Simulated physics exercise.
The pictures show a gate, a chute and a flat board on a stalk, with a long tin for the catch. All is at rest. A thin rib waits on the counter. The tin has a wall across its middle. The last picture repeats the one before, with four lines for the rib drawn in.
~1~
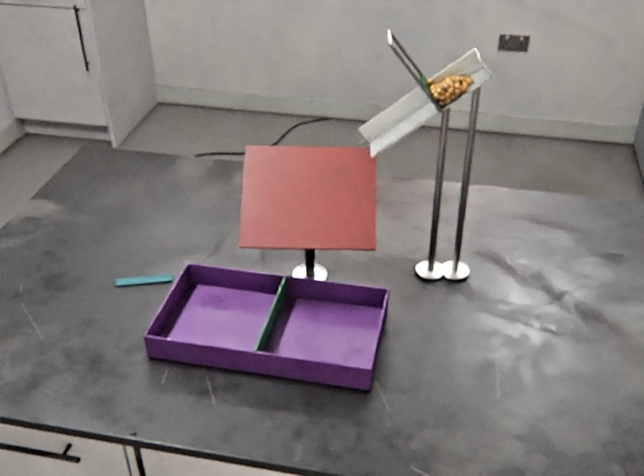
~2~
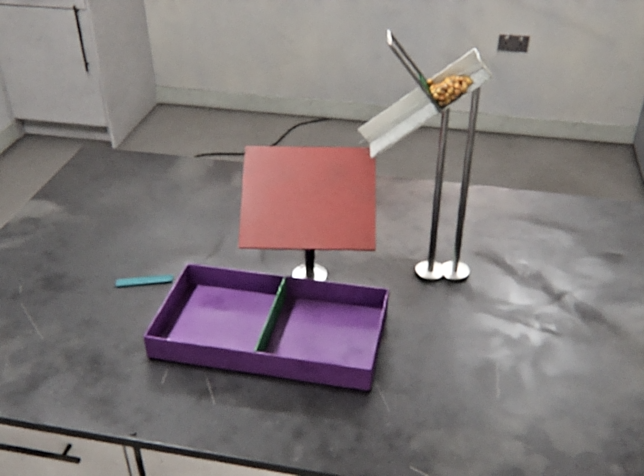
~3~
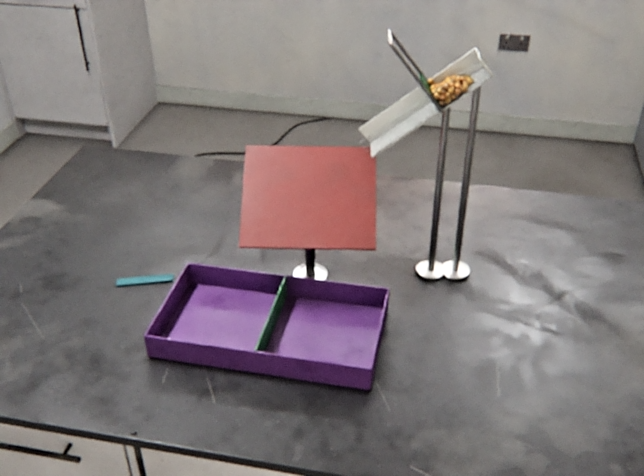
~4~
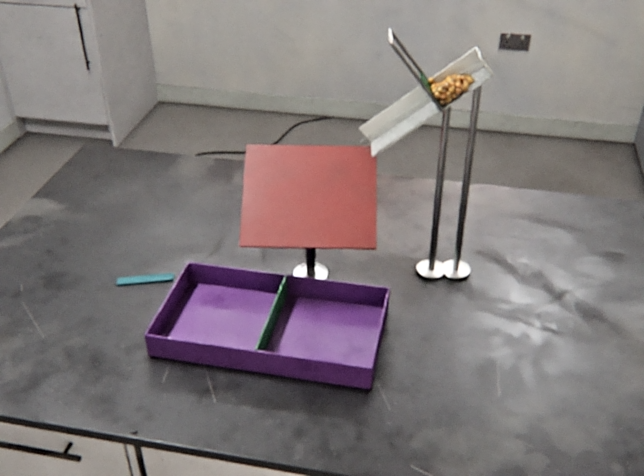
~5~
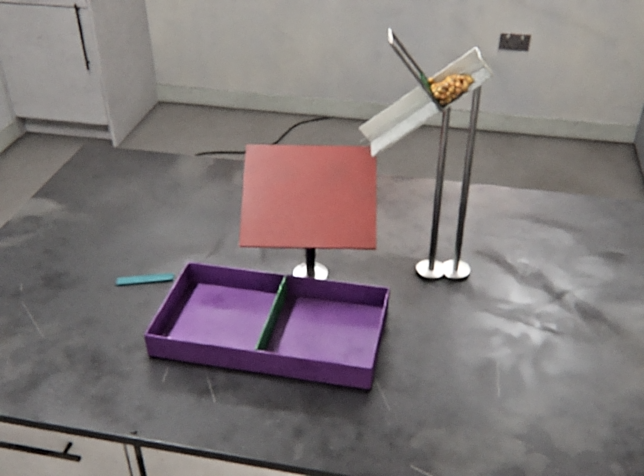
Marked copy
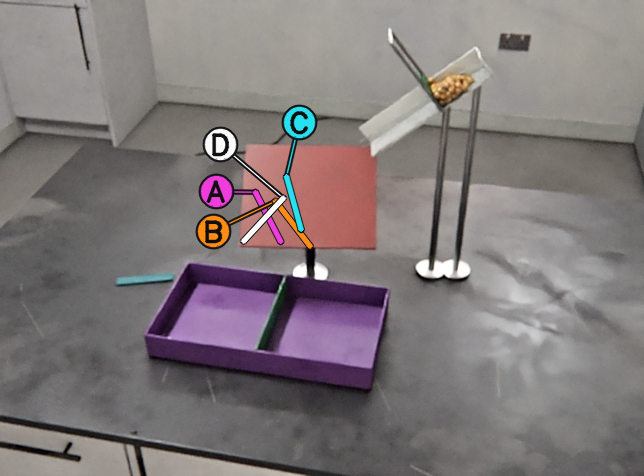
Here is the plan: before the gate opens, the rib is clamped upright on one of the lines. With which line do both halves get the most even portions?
The best line is D.
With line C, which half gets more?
Right.
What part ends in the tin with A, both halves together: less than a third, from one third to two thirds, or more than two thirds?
More than two thirds.
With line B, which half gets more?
More lands on the right.
On the marked copy, line A from (255, 192) to (280, 241); line B from (275, 201) to (310, 246); line C from (286, 176) to (301, 229); line D from (283, 198) to (243, 241).
With A, of what is caught, a small share in the left half, the bulk in the right.
With B, of what is caught, a small share in the left half, all but a few in the right.
With C, of what is caught, a small share in the left half, all but a few in the right.
With D, of what is caught, close to two thirds in the left half, close to a third in the right.
